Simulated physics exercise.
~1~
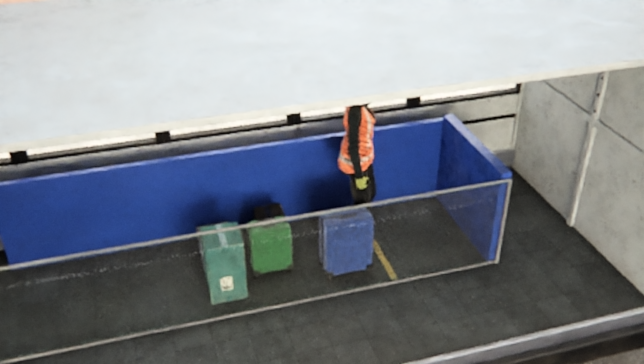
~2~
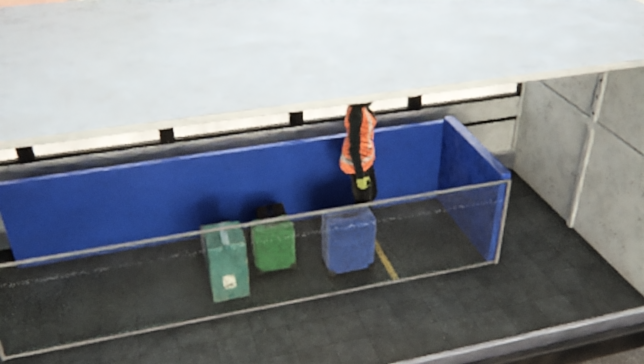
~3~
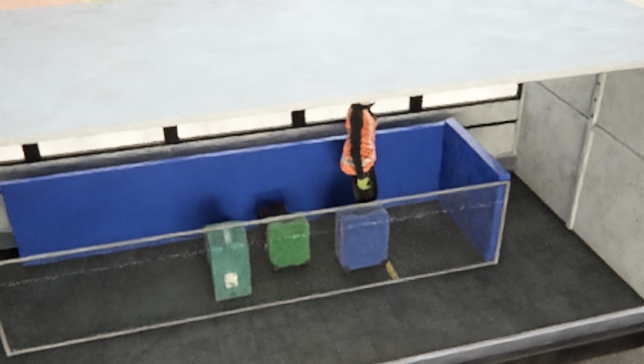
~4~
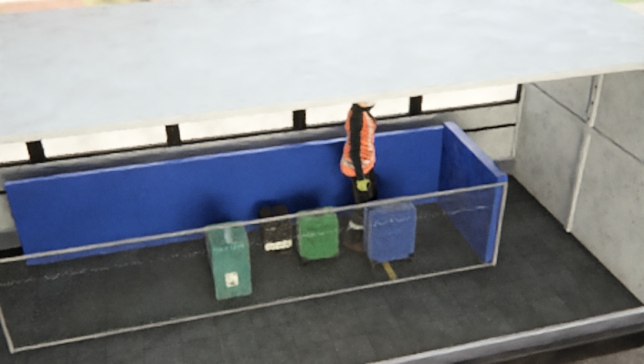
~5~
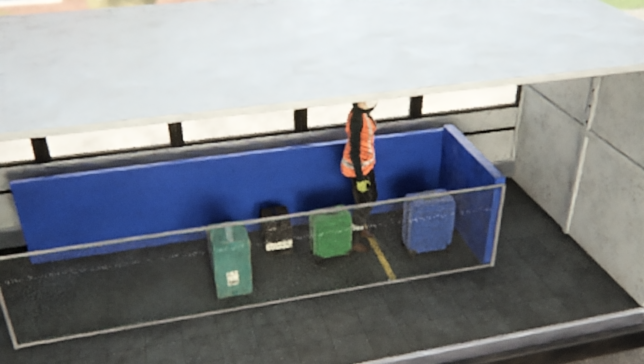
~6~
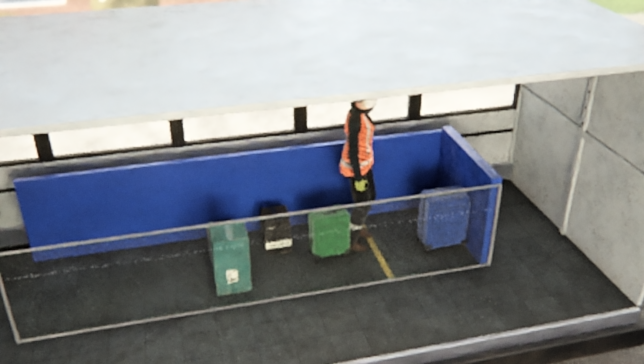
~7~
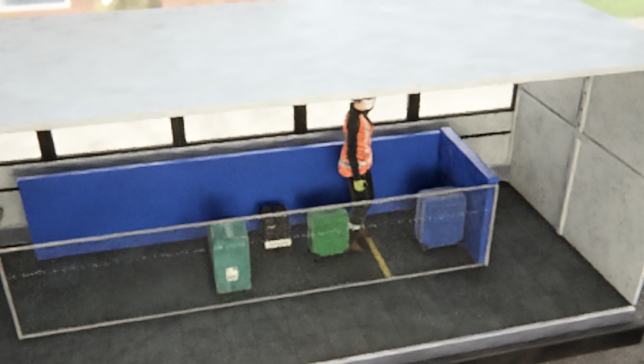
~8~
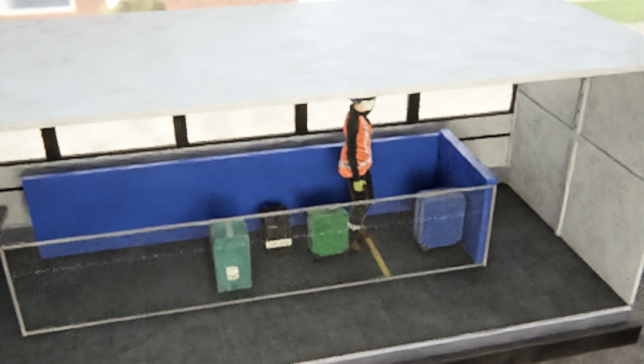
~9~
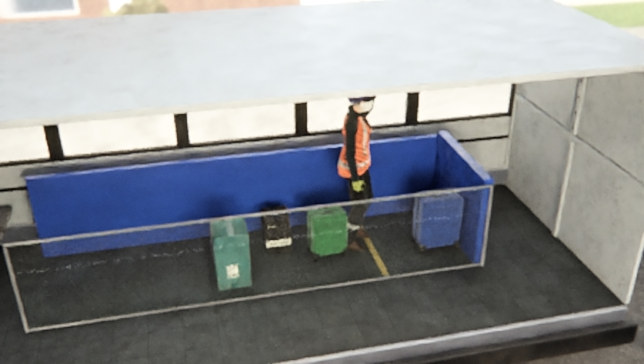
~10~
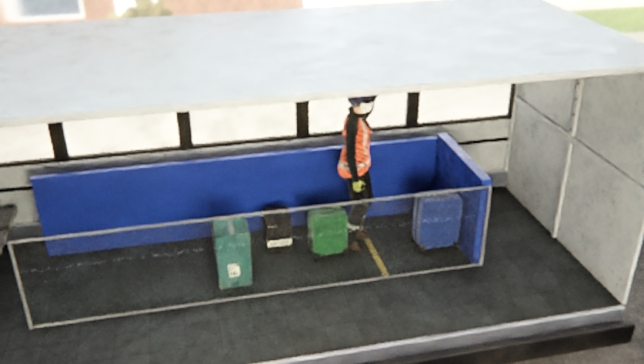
In the video, a figure in an orange vest stands still in a blue-walled bay as a green case and a larger blue case slide right, the green one stopping short of a yellow line and the blue one crossing it to rest near the end wall.
